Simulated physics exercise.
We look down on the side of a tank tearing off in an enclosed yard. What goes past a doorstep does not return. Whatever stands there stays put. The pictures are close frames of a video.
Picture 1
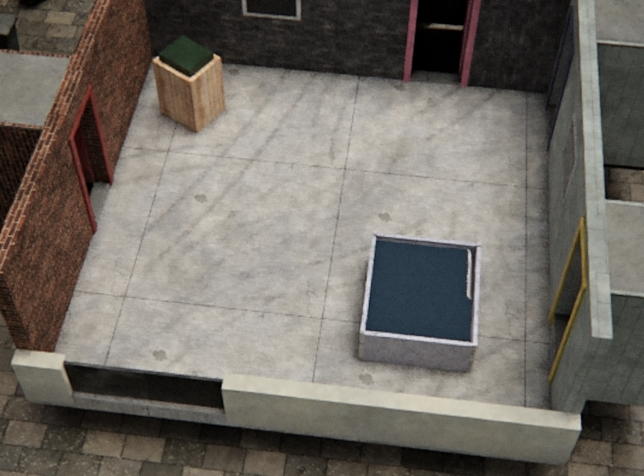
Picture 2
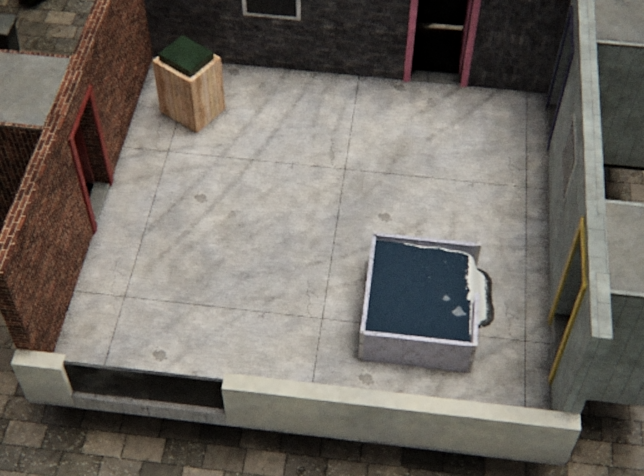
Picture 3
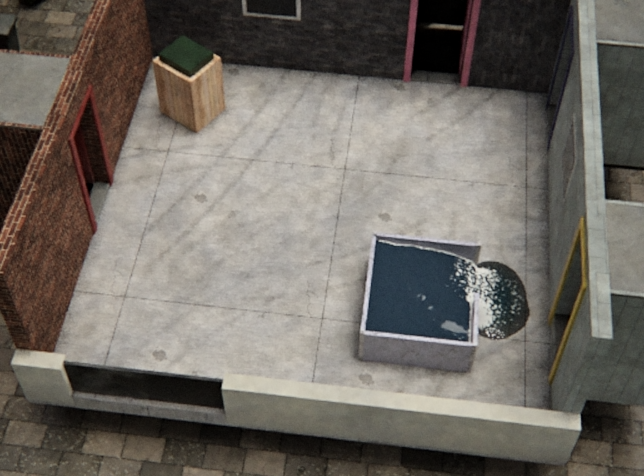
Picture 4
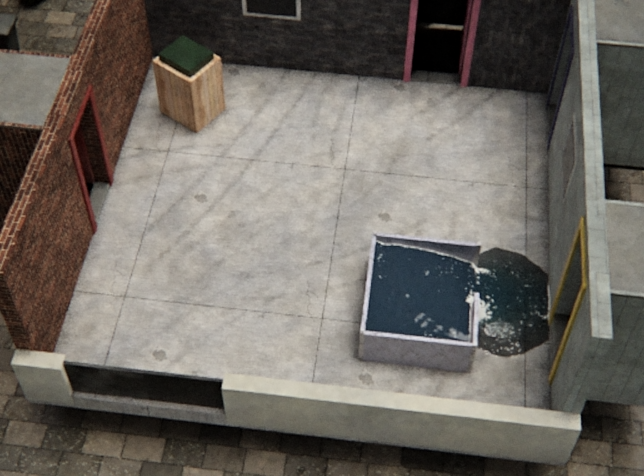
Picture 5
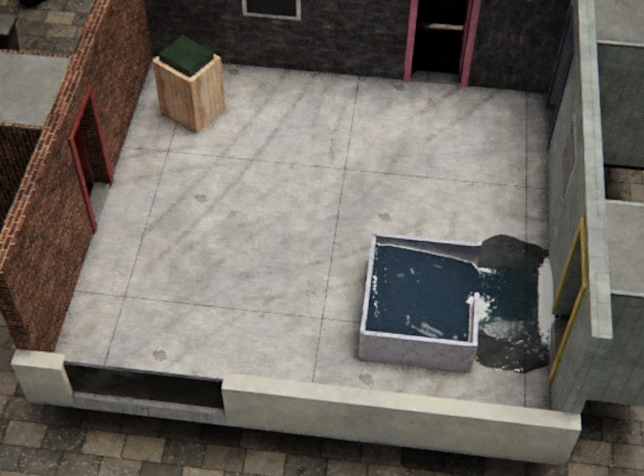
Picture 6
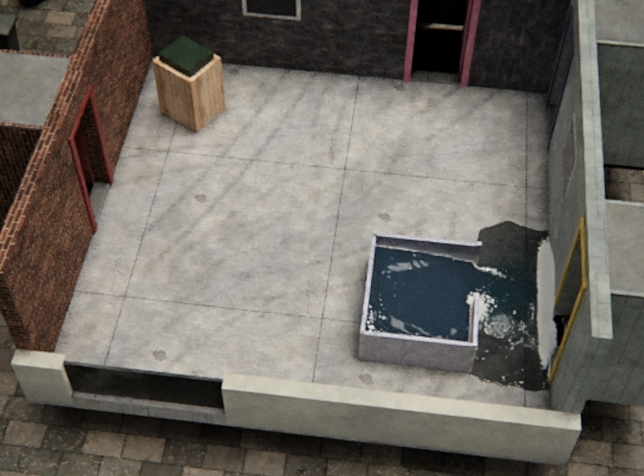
A walled yard with a pale concrete floor is seen from a fixed camera high above, with a red brick wall at left and dark openings framed in red, pink and yellow. A tank of dark blue water sits at lower right, and a wooden box with a green top stands at upper left. The tank's right side opens and foaming water pours out, spreading across the floor to the right-hand wall.
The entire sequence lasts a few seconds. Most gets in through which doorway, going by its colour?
Through the pink door.
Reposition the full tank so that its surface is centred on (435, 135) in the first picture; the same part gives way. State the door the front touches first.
I say the blue door.
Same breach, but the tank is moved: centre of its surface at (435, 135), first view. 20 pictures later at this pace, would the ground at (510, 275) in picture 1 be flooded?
At that place: Flooded.
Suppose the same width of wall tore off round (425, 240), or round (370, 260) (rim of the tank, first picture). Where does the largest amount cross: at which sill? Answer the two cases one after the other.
In the first try it's the door marked pink, in the second the red-painted one.
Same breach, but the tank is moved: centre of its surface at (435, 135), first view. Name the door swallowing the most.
I say the one in blue.
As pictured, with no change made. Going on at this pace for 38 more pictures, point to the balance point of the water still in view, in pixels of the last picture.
The water's middle lies around (394, 250).
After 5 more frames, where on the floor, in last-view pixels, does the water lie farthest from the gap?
Farthest reach: (542, 157).
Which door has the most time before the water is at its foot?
Answer: The one in red.
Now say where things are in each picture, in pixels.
The first picture shows still water in the water tank at (422, 290).
In the second picture, water pours out at (472, 289) and has run to (482, 324).
In the third picture, the front is at (518, 324), out from the gap at (472, 290).
In the fourth picture, water pours out at (472, 290) and has run to (547, 331).
In the fifth picture, the front is at (547, 358), out from the gap at (472, 290).
In the sixth picture, water pours out at (472, 289) and has run to (547, 384).
A moment on, water covers 10 % of the floor; yellow door wet at the sill, nothing in, red door not reached, blue door not reached, pink door not reached.
Next, water covers 20 % of the floor; yellow door wet at the sill, nothing in, red door not reached, blue door wet at the sill, nothing in, pink door not reached.
Then, water covers 35 % of the floor; yellow door a trickle in, red door not reached, blue door wet at the sill, nothing in, pink door a trickle in.
Later, water covers 60 % of the floor; yellow door a trickle in, red door not reached, blue door a trickle in, pink door some in.
In the end, water covers 85 % of the floor; yellow door a trickle in, red door wet at the sill, nothing in, blue door a trickle in, pink door some in; the pink door has let in the most.
